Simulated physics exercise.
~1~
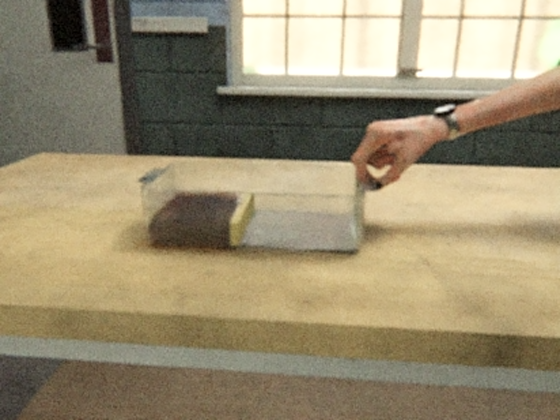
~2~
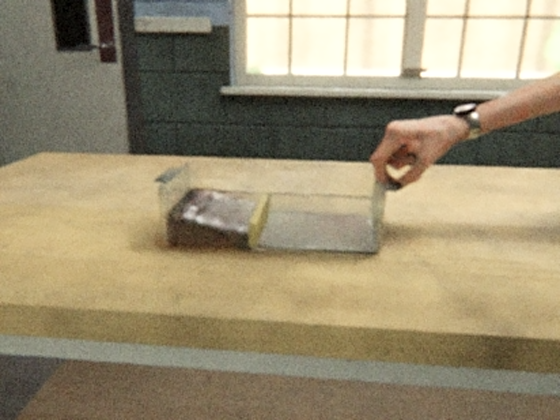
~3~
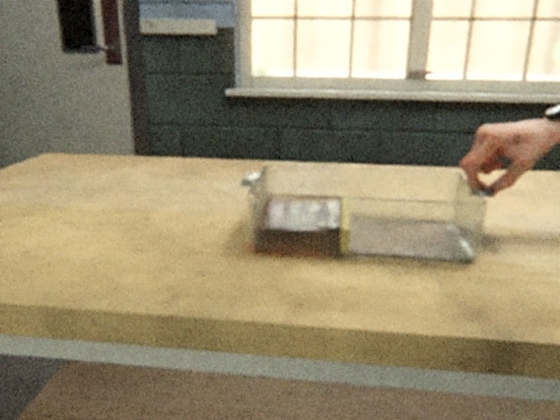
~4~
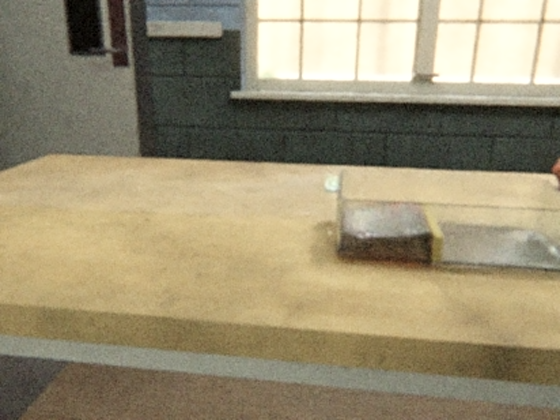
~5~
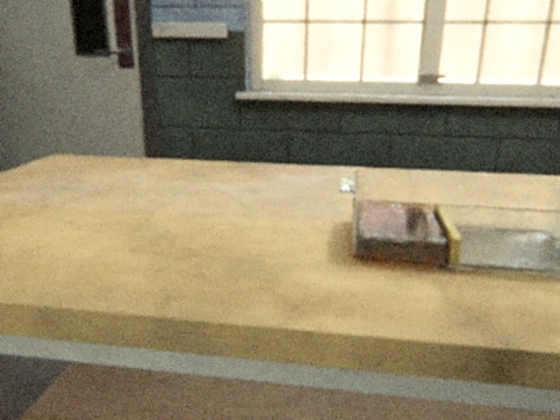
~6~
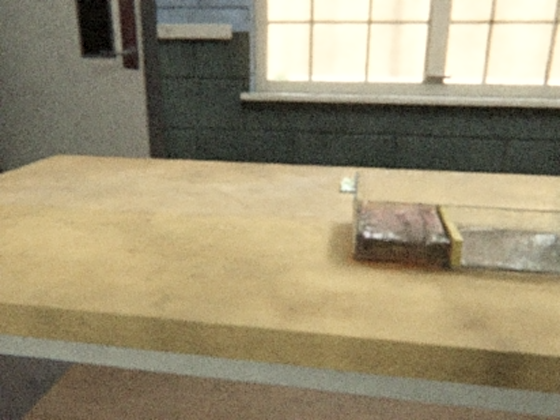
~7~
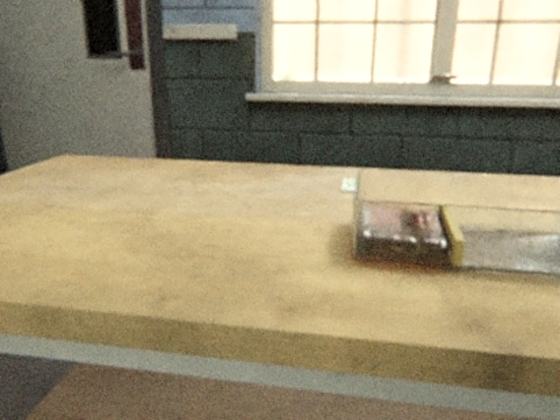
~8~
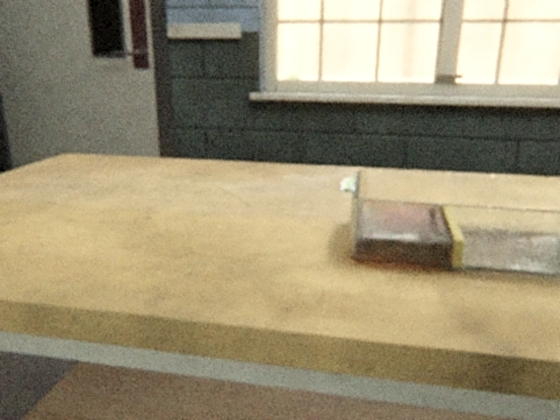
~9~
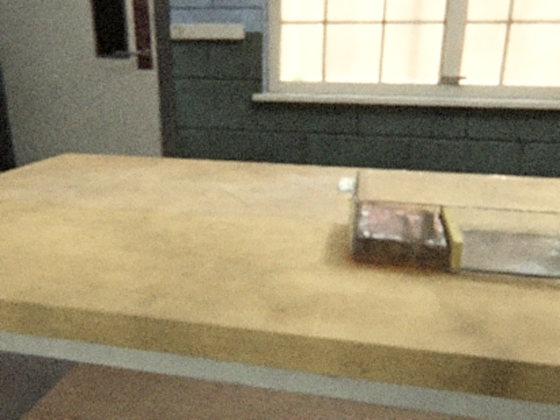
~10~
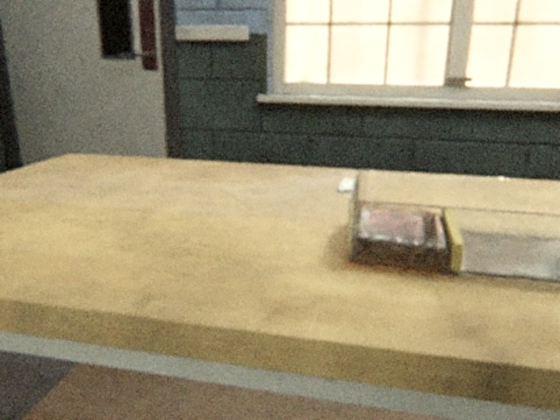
A hand pulling a clear oblong tub of dark tea rightward across a wooden table, the tea staying left of its divider.
